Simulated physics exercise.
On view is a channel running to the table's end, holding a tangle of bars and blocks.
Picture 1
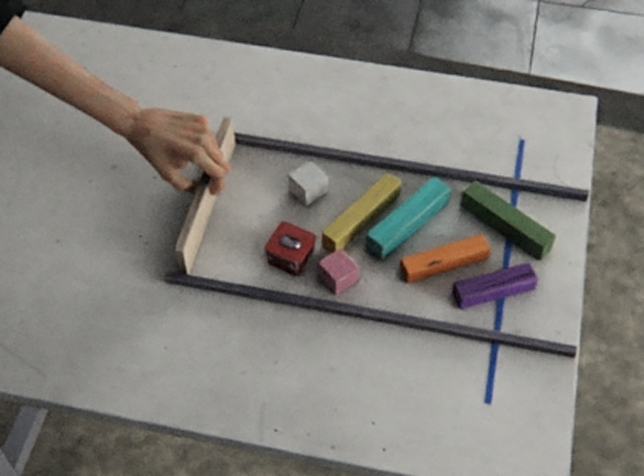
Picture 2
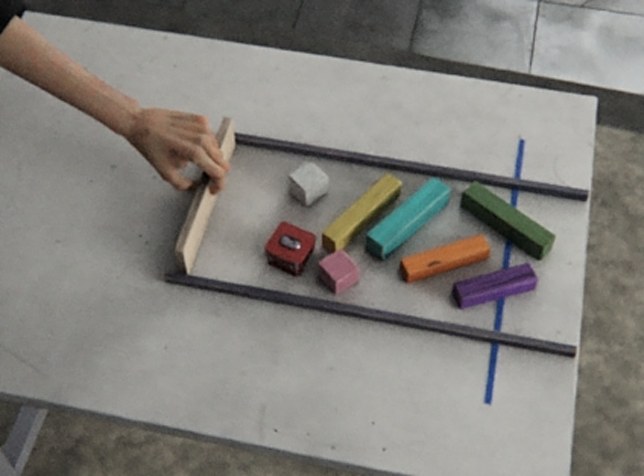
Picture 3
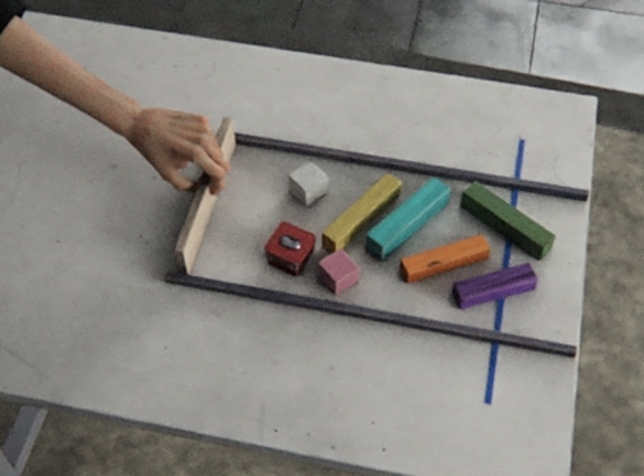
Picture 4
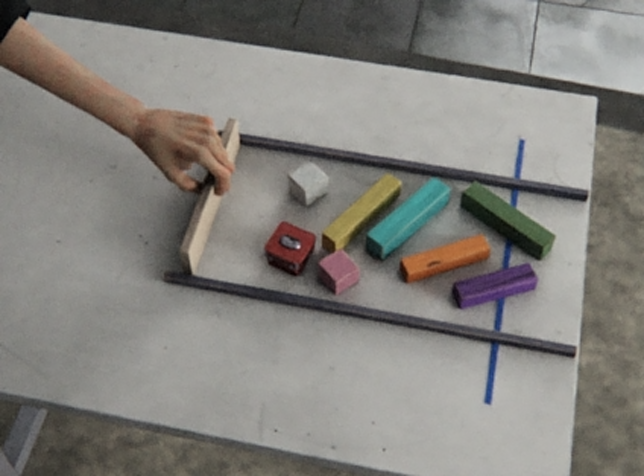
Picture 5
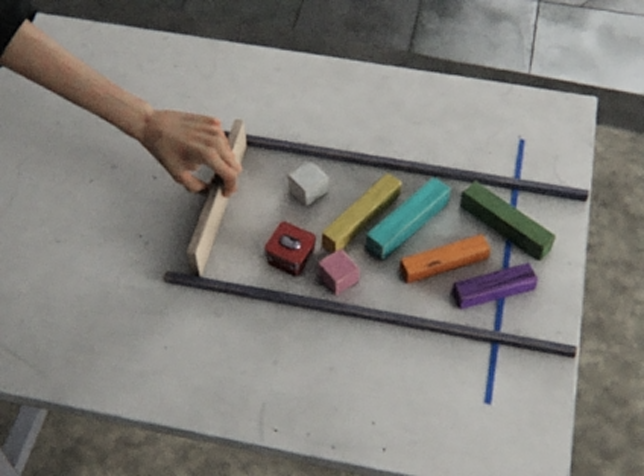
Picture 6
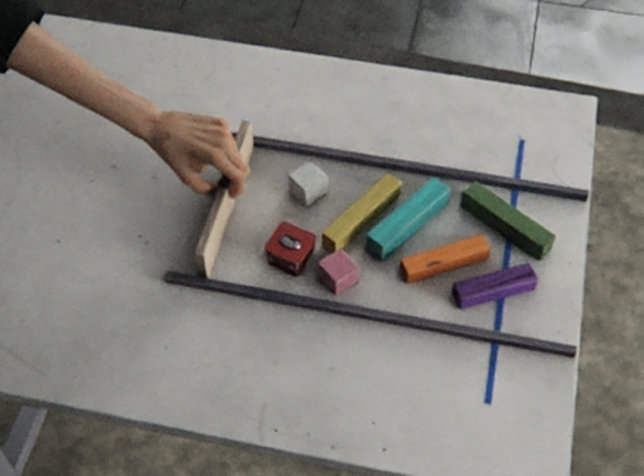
A hand held a wooden board upright at the left end of a channel on a table, then slid it slightly right toward the colored blocks and bars, which stayed still.
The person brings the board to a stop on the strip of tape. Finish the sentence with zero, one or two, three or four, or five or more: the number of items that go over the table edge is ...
The number of items that go over the table edge is one or two.
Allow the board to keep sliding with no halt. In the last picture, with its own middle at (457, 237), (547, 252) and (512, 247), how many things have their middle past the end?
0, 5 and 2.
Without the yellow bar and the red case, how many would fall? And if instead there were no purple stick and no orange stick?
The number is 1 for the first case and 1 for the second.
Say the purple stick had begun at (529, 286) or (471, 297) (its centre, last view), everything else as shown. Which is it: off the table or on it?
Goes off the edge; goes off the edge.
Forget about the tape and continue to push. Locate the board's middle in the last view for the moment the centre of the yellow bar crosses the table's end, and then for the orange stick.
The middle is at (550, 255) when it's the yellow bar, and at (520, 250) when it's the orange stick.
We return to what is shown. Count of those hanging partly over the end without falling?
2.
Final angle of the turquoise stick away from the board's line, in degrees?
It is near 25° out of line.
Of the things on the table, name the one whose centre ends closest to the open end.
The one out in front is the orange stick.
Soon after, none off yet; green bar at rest near (507, 220); purple stick at rest near (495, 286); orange stick moving near (450, 258).
In the end, the number that fall off is one or two; gone, purple stick and green bar.
